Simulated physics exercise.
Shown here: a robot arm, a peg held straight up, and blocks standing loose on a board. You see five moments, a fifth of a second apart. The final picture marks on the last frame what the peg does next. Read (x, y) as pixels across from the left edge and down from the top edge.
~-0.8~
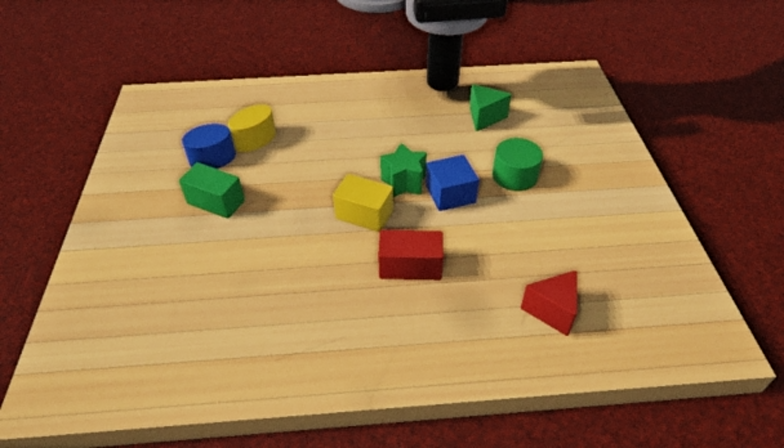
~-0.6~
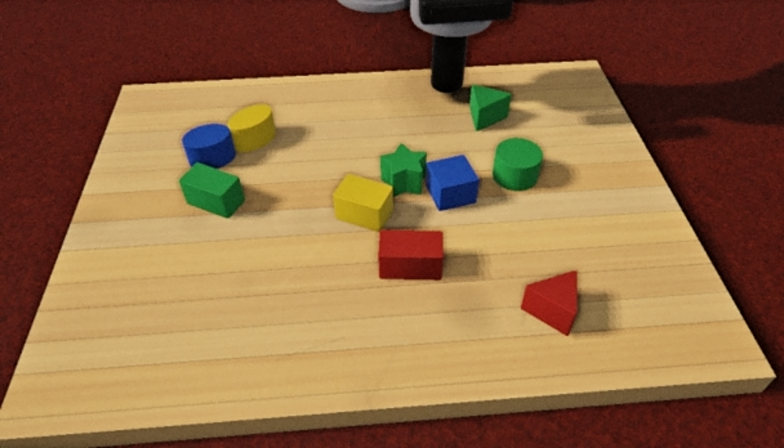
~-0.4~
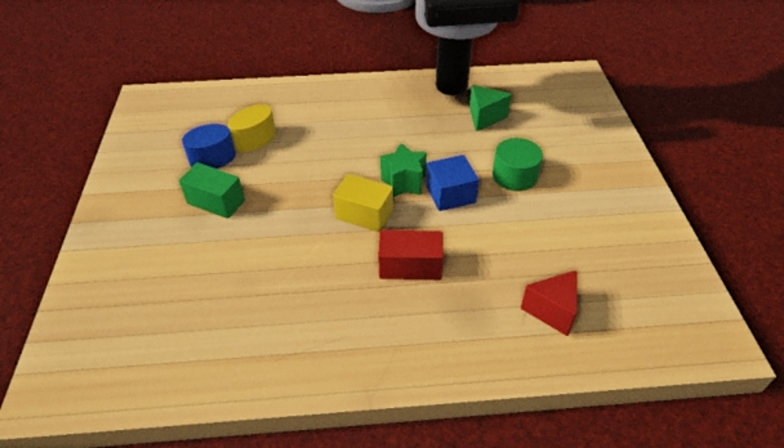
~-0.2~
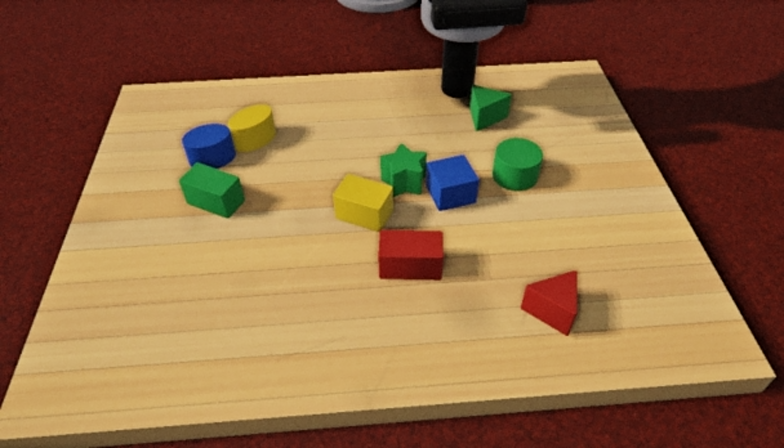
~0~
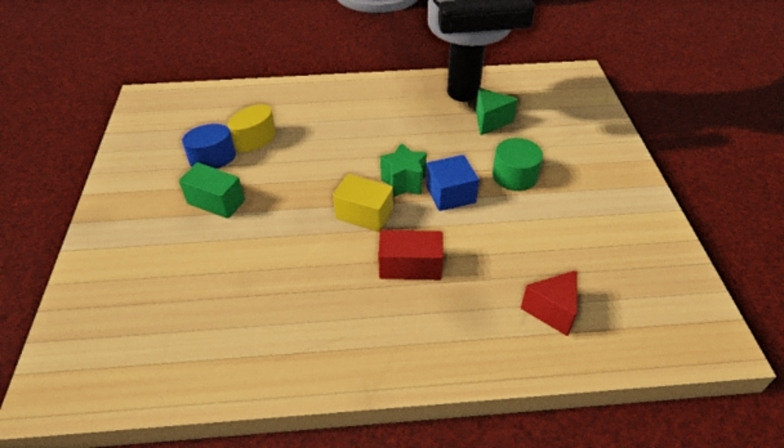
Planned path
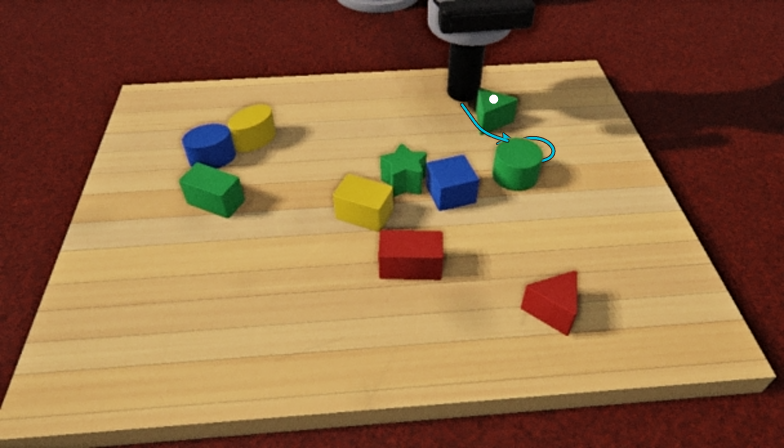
A robot arm with a black upright peg moved slowly to the right along the back of a wooden board of colourful blocks, then nudged the green triangular block slightly, while the others stayed still.
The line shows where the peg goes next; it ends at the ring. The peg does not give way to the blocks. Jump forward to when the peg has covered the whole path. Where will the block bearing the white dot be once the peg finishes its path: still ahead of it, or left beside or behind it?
When the path is over, you would find the block bearing the white dot still in front of the peg.
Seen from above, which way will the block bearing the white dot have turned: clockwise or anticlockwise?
Its spin: Anticlockwise.
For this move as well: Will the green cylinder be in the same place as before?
Final answer: Yes.
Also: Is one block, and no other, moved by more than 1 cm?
I'd say yes.
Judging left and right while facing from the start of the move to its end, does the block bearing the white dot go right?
In short: No.
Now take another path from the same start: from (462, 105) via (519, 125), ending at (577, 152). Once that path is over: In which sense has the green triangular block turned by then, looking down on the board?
The block spins clockwise.
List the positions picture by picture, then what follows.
Peg's lower end at (443, 84); green triangular block at (488, 95); green cylinder at (520, 152), in the first frame.
Peg at (447, 85); blocks still, in the second frame.
Peg at (452, 88); blocks still, in the third frame.
Peg at (457, 90); blocks still, in the fourth frame.
Peg at (463, 94); green triangular block at (494, 99); green cylinder at (520, 152), in the fifth frame.
Drawn move, from (462, 105) by way of (476, 124) and (502, 139) to (535, 149); the dot is on the green triangular block.
The first path, step by step. One third of the way, peg at (478, 113); green triangular block at (516, 116), turned 20° anticlockwise.
Two thirds of the way, peg at (504, 128); green triangular block at (548, 126), turned 40° anticlockwise.
At the end, peg at (538, 138); green triangular block at (579, 133), turned 70° anticlockwise; green cylinder still.
